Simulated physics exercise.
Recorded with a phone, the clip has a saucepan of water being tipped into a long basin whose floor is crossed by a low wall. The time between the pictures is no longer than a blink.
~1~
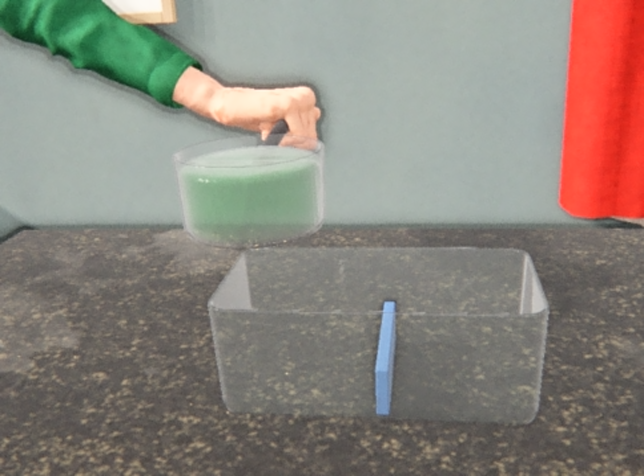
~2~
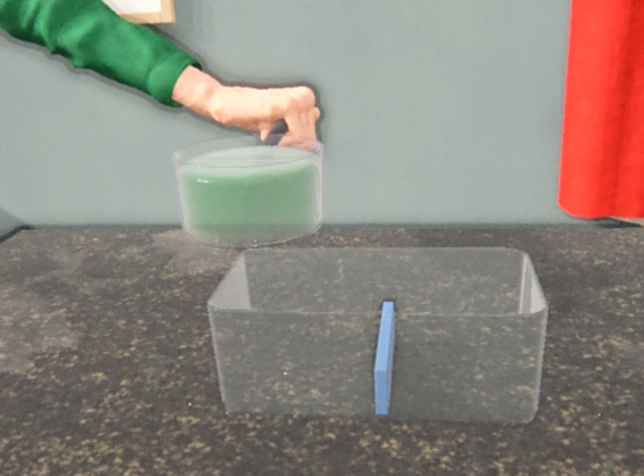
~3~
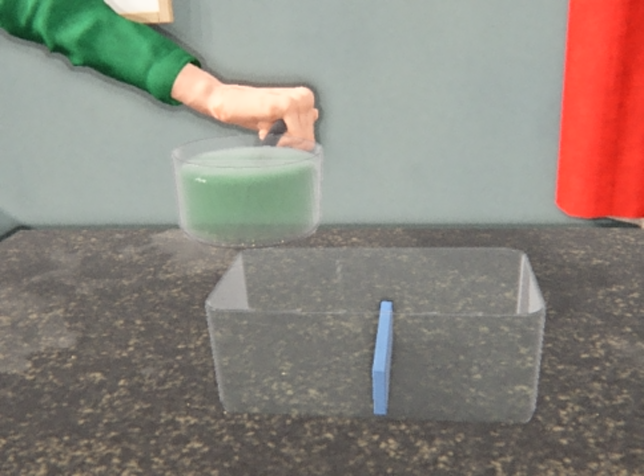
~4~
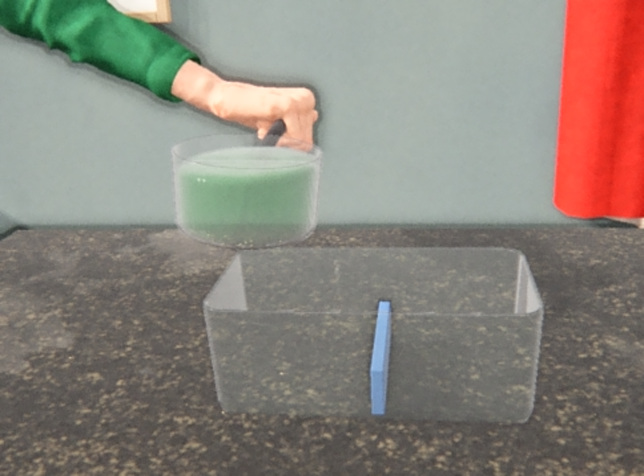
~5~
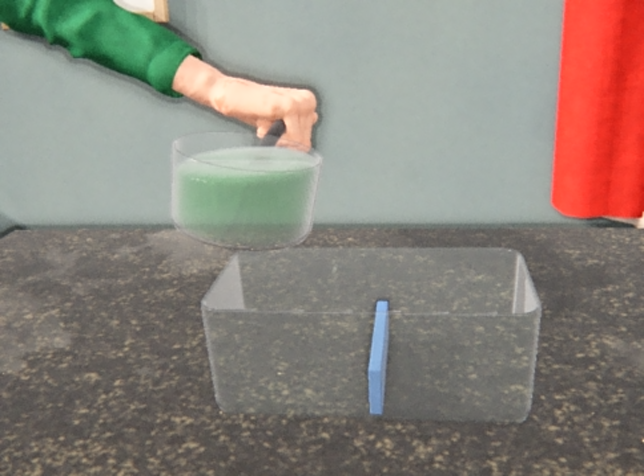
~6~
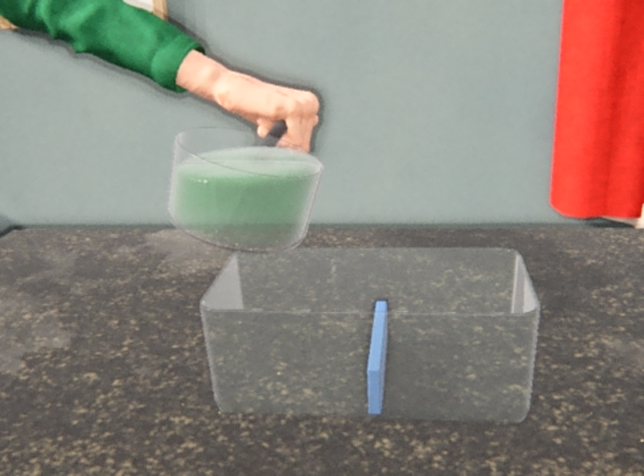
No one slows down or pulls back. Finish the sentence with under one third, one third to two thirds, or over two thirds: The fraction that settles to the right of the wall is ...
The fraction that settles to the right of the wall is one third to two thirds.
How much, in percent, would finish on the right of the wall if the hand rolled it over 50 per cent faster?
It comes to around 35 per cent.
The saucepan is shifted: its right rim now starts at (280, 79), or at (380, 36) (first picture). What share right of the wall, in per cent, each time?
It comes out at around 30 percent and then around 90 percent.
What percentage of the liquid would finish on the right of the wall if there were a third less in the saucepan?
I'd say roughly 20 percent.
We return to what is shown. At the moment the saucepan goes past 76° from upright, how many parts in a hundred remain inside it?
About 45 %.
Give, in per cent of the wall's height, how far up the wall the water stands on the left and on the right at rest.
On the left 40 %, on the right 40 %.
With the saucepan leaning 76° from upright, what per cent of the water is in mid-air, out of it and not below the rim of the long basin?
Around 25 percent.
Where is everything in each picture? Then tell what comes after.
It leans 0°; its right rim is at (322, 150); the water meets the walls at (184, 162) and (321, 160); the long basin's rim runs from (228, 278) to (537, 280); the wall's top is at (386, 334), in the first picture.
It leans 1°; its right rim is at (321, 151); the water meets the walls at (183, 162) and (320, 160), in the second picture.
It leans 3°; its right rim is at (321, 154); the water meets the walls at (182, 161) and (319, 161), in the third picture.
It leans 6°; its right rim is at (321, 158); the water meets the walls at (181, 161) and (319, 162), in the fourth picture.
It leans 11°; its right rim is at (321, 164); the water meets the walls at (180, 161) and (319, 162), in the fifth picture.
It leans 16°; its right rim is at (322, 172); the water meets the walls at (181, 162) and (322, 163), in the sixth picture.
A moment on, the saucepan is tipped on its side and 46 per cent is still to pour, 6 is left of the wall and 21 right of it.
Next, the saucepan is tipped right over and 6 per cent is still to pour, 43 is left of the wall and 48 right of it.
Then the saucepan is tipped right over and 0 per cent is still to pour, 51 is left of the wall and 48 right of it.
Later the saucepan is tipped right over and 0 per cent is still to pour, 51 is left of the wall and 48 right of it.
At rest 51 per cent lies left of the wall, 48 right of it and 1 outside.
